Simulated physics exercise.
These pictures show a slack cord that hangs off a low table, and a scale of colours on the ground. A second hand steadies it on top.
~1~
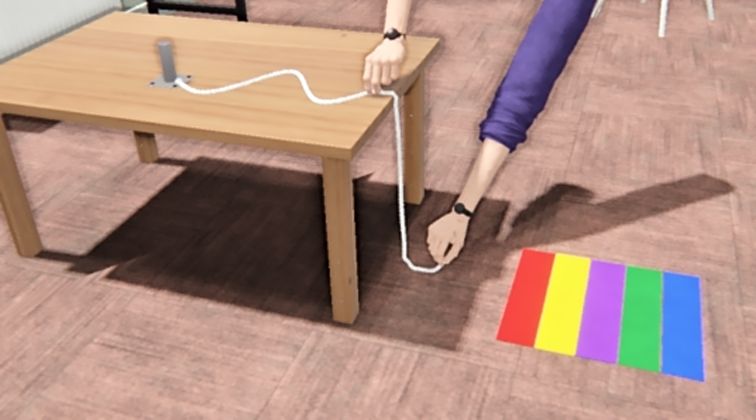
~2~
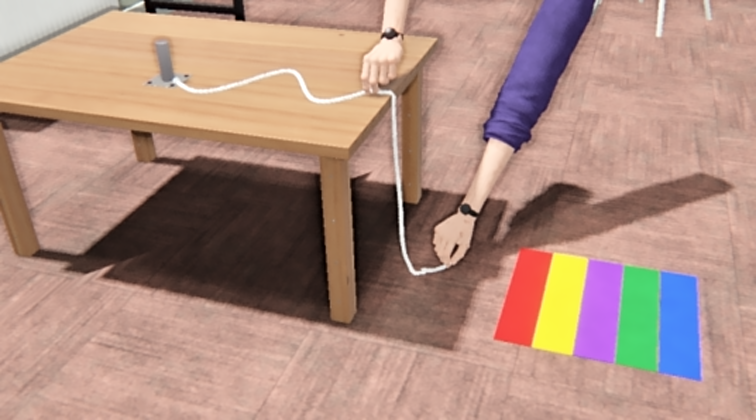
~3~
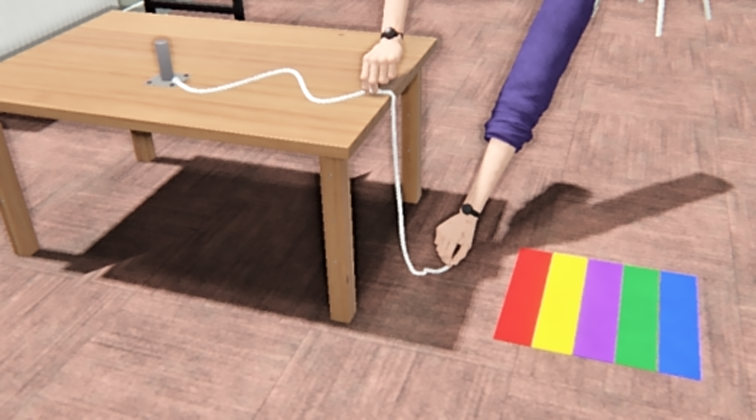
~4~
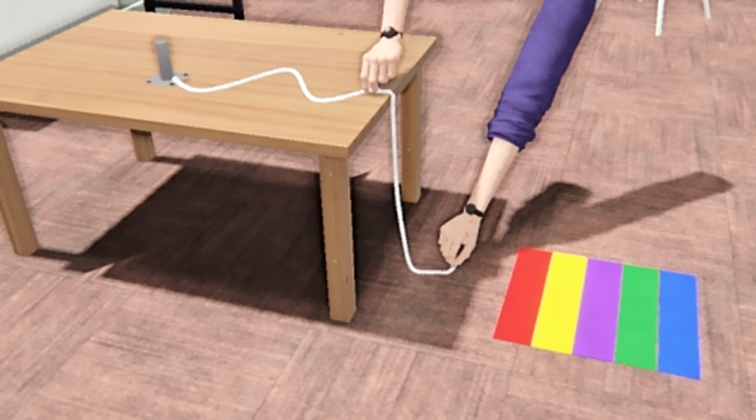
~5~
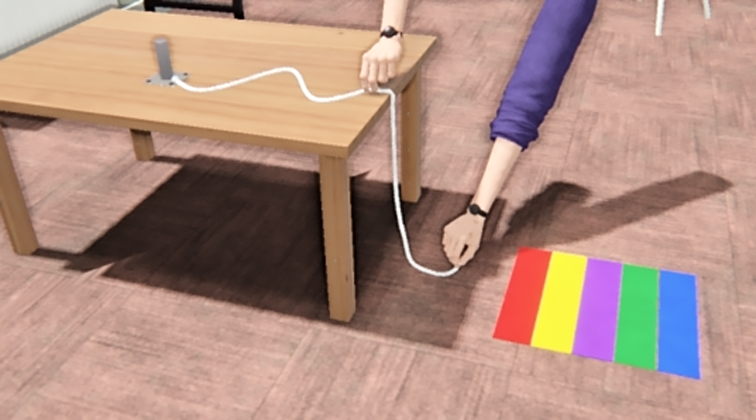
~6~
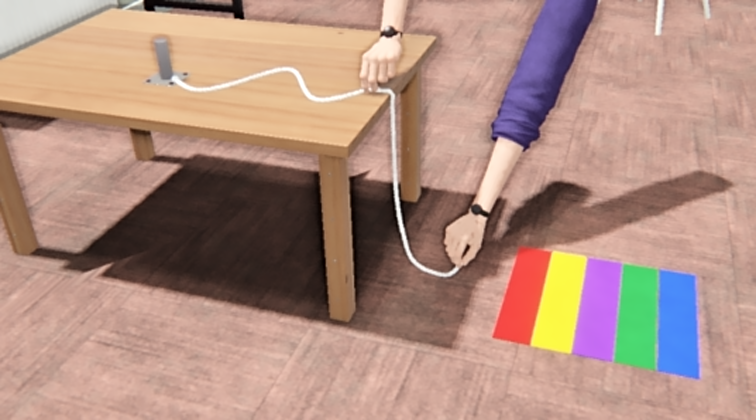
The clip shows a white cord running from a small grey post across a wooden table and over its edge, one hand resting on it there, while another hand holding its low end shifts slightly right, near coloured floor stripes.
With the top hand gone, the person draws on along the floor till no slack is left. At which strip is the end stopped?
The end stops over the blue strip.
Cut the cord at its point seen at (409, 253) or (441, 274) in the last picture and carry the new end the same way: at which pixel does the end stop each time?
In that order: (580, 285) and (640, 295).
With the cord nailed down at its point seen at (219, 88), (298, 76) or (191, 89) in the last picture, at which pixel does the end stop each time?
About (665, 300), (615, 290) and (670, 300).
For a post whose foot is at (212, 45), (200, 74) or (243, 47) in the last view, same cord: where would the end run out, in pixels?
The places are (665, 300), (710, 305) and (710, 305).
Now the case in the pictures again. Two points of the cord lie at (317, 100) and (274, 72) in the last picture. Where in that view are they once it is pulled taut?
The first at (400, 104), the second at (297, 87).
A little later, end near (612, 290); over purple.
Next, end near (655, 297); over green.
When it is tight, end near (679, 302); over blue. It gets as far as the blue strip.
